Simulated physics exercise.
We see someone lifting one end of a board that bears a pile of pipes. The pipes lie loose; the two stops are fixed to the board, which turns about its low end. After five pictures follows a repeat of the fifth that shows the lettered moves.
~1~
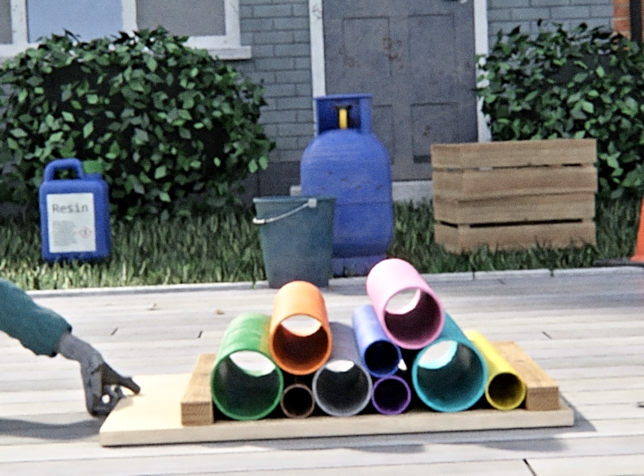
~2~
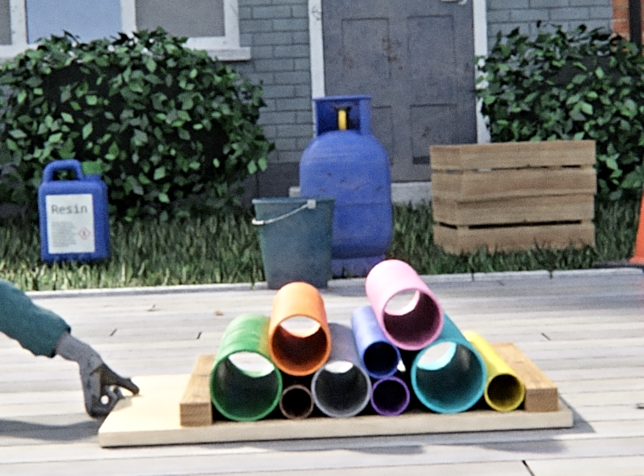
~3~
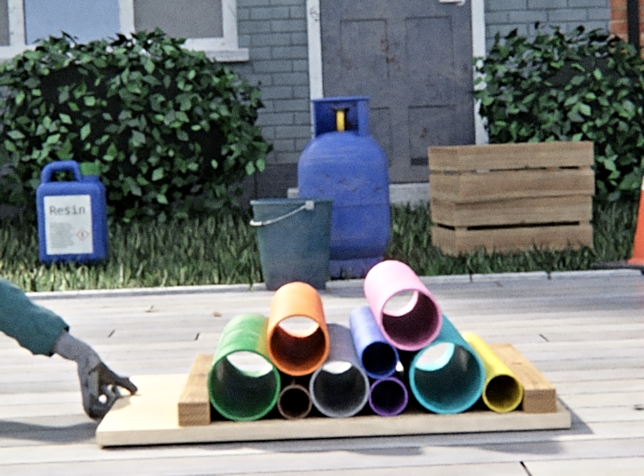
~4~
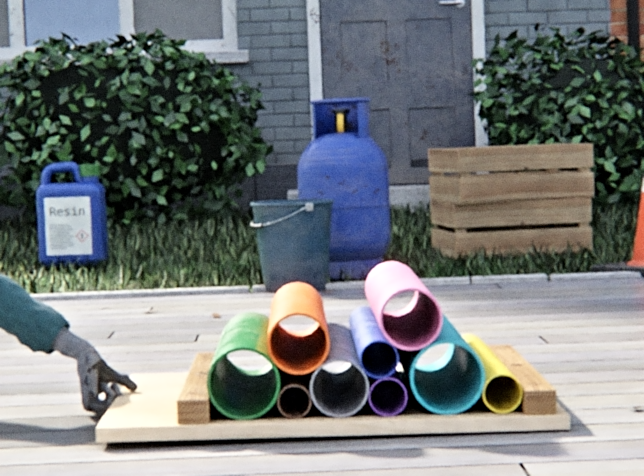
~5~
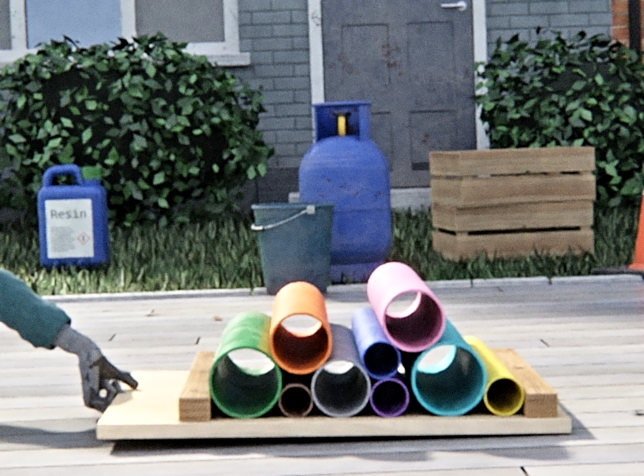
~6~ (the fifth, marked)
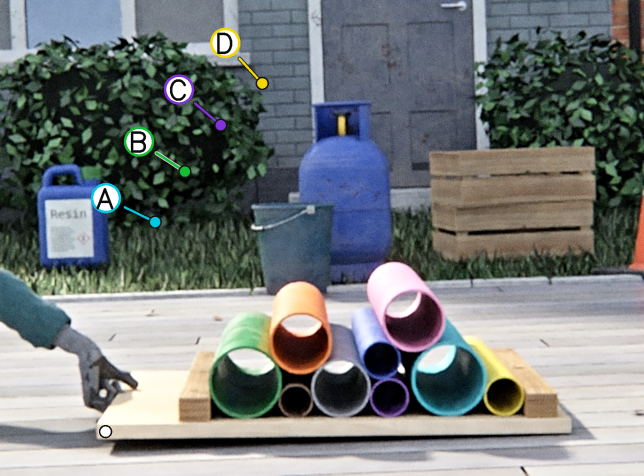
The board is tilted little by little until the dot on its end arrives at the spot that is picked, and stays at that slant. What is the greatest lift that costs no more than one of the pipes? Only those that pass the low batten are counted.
Up to B.
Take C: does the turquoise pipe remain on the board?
Yes, with C.
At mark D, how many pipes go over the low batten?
The count is two.
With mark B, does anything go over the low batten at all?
Yes.
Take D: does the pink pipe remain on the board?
The pink pipe: No.
On the copy, A at (155, 222); B at (185, 172); C at (221, 125); D at (262, 83); the white dot at (105, 432).
On B. First, board at 20°.
Then, board at 35°.
Finally, board at 35°, one over the low batten (pink).
By contrast, A one over the low batten (pink); C two over the low batten (orange, pink); D two over the low batten (orange, pink).
